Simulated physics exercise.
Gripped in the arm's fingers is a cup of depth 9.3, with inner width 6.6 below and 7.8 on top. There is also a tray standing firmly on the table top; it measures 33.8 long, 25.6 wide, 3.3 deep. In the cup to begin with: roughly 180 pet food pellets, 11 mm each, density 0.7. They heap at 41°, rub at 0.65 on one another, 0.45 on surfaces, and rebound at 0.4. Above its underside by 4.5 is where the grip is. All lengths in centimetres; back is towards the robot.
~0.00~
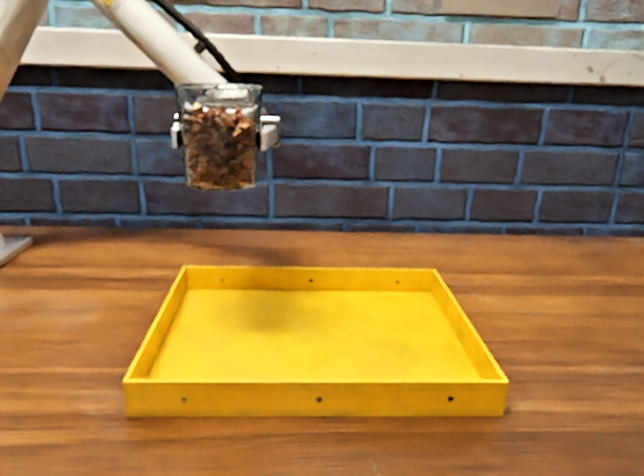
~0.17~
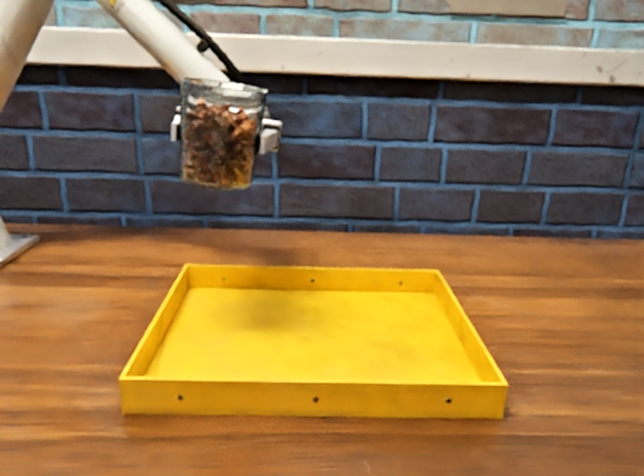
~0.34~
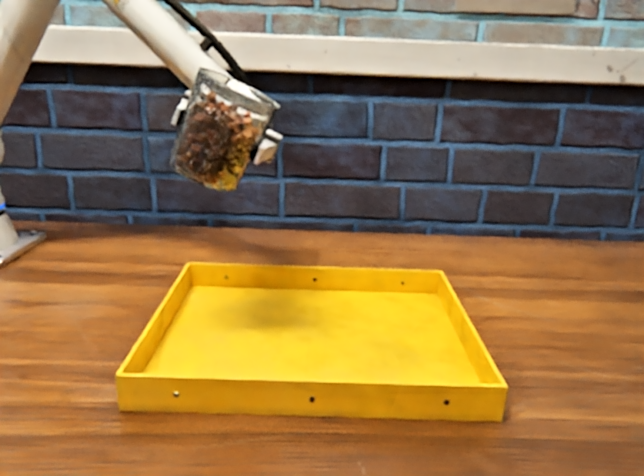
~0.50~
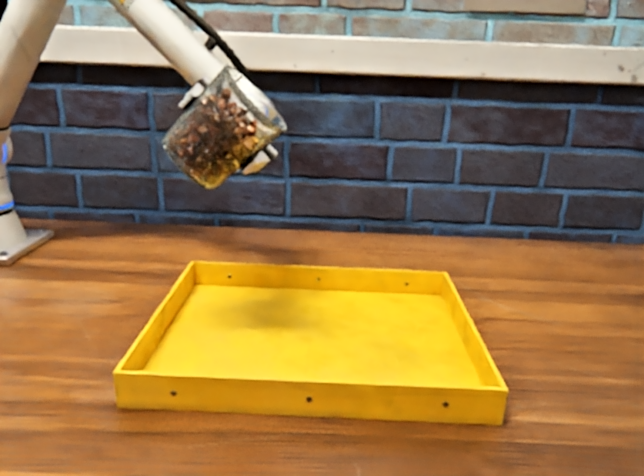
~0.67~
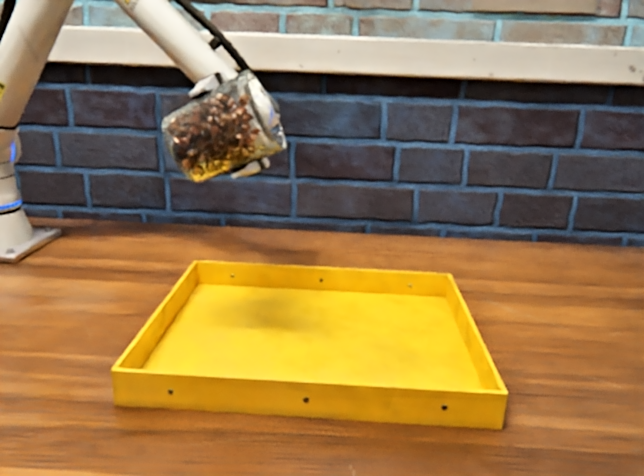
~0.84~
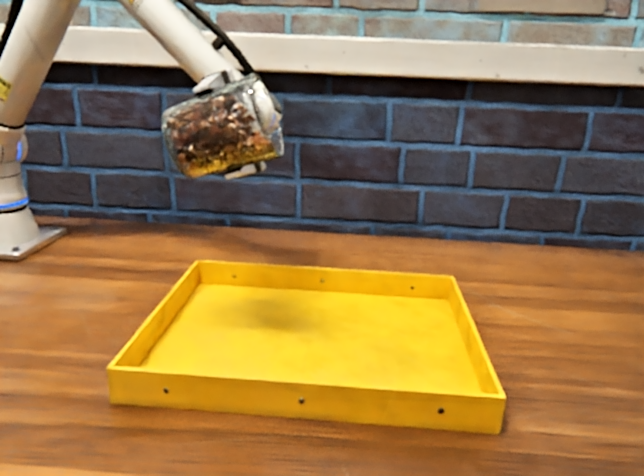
Robot arm tilting a clear cup of brown pellets steeply onto its side above an empty yellow tray on a wooden table.
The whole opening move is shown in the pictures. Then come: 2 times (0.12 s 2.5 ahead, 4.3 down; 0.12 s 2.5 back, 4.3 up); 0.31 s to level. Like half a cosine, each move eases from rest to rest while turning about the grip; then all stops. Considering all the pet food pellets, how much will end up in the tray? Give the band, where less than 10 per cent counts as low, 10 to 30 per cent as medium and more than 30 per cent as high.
Low.
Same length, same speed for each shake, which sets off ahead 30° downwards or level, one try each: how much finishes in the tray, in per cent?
Near 15 and 40 percent respectively.
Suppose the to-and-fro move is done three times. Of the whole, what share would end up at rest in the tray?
It would come to about 5 %.
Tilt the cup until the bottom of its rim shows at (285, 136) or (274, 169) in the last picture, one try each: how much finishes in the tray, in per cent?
Estimates in order: 0 % and 20 %.
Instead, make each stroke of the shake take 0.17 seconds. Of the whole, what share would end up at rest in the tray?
I'd expect close to 0 in a hundred.
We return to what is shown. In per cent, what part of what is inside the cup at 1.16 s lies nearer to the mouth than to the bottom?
Something like 35 percent sits in that half.
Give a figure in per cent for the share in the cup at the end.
Something like 95 percent ends there.
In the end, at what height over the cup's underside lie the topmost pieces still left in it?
Height at rest: About 8.5 centimetres.
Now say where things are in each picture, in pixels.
The first frame shows cup middle at (221, 137), level; upper third of the load around (220, 127), from x 190 to 250, top at y 110; 181 in the cup.
The second frame shows cup middle at (220, 135), tilted 7° forward; upper third of the load around (217, 126), from x 190 to 250, top at y 110.
The third frame shows cup middle at (221, 133), tilted 24° forward; upper third of the load around (215, 122), from x 180 to 255, top at y 100.
The fourth frame shows cup middle at (222, 132), tilted 46° forward; upper third of the load around (218, 120), from x 175 to 250, top at y 95.
The fifth frame shows cup middle at (223, 131), tilted 63° forward; upper third of the load around (216, 118), from x 175 to 250, top at y 100.
The sixth frame shows cup middle at (222, 131), tilted 70° forward; upper third of the load around (212, 118), from x 175 to 270, top at y 100; 181 in the cup.
After 1.16 s, tilted 70° forward, highest piece 23 above the table; 180 in the cup, 1 in flight or on a rim.
After 1.47 s, tilted 36° forward, highest piece 25 above the table; 175 in the cup, 4 in the tray, 2 in flight or on a rim.
After 1.83 s, level, highest piece 27 above the table; 175 in the cup, 6 in the tray.
After 2.88 s, level, highest piece 27 above the table; 175 in the cup, 6 in the tray.
At rest, 175 in the cup, 6 in the tray. That is 3 % in the tray.
